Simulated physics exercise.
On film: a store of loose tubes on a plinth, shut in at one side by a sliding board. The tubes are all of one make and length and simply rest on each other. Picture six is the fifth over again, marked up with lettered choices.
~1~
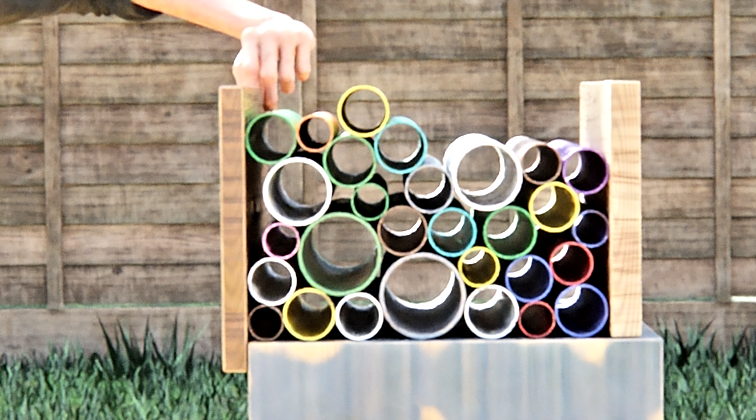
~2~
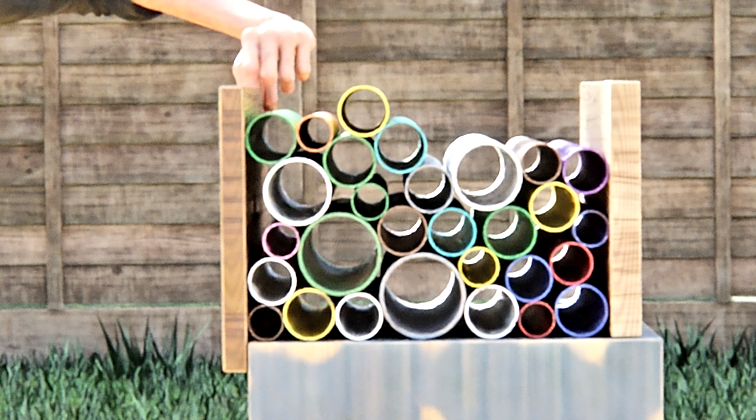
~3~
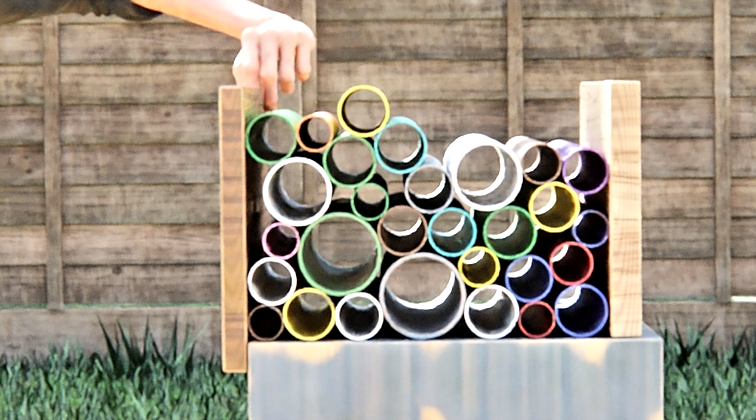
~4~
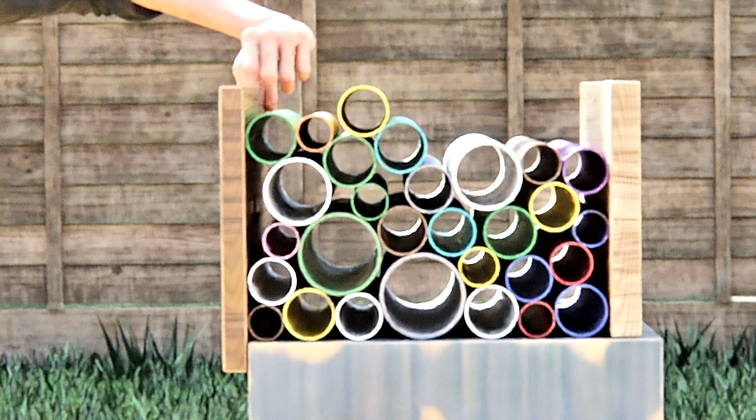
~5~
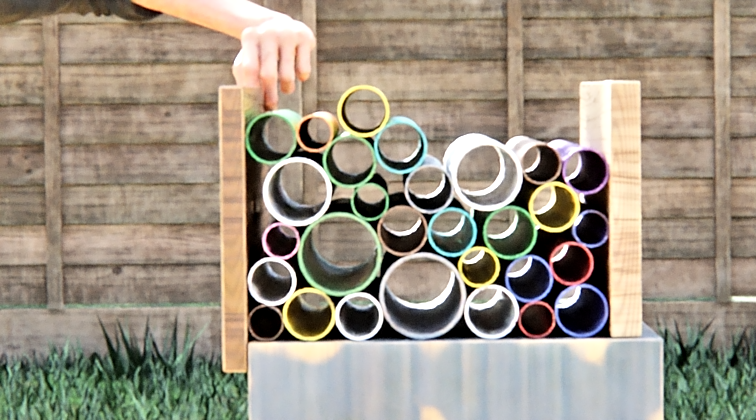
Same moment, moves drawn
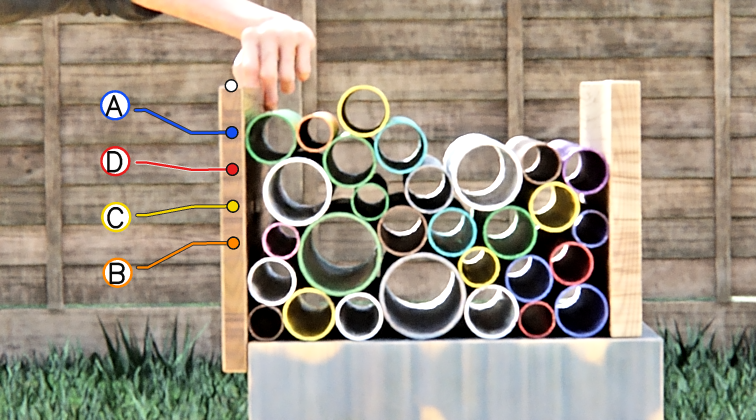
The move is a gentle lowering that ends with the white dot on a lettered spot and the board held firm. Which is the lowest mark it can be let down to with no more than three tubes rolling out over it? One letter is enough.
It can be let down to B.
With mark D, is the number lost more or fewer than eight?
At D, fewer than eight.
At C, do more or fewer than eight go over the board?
It loses fewer than eight.
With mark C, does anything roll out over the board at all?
Yes.
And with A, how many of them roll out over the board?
With A, none.
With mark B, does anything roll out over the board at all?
Yes.
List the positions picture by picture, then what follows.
In the first picture, side board (247, 217); a brown tube (266, 323); a red tube (537, 320).
In the second picture, a red tube (537, 320); a pink tube (282, 241).
In the third picture, a white tube (297, 191); a green tube (271, 138).
In the fourth picture, an orange tube (314, 134); side board (247, 217).
In the fifth picture, a brown tube (266, 323); a red tube (537, 320); a pink tube (282, 241).
On the marked copy, A at (232, 133); B at (234, 243); C at (233, 207); D at (233, 169); the white dot at (231, 86).
Taking B. A third of the way, top of the board (245, 161).
Two thirds of the way, top of the board (246, 242).
When it is over, top of the board (246, 242), three out over the board.
As for the rest, A none out over the board; C one out over the board; D none out over the board.
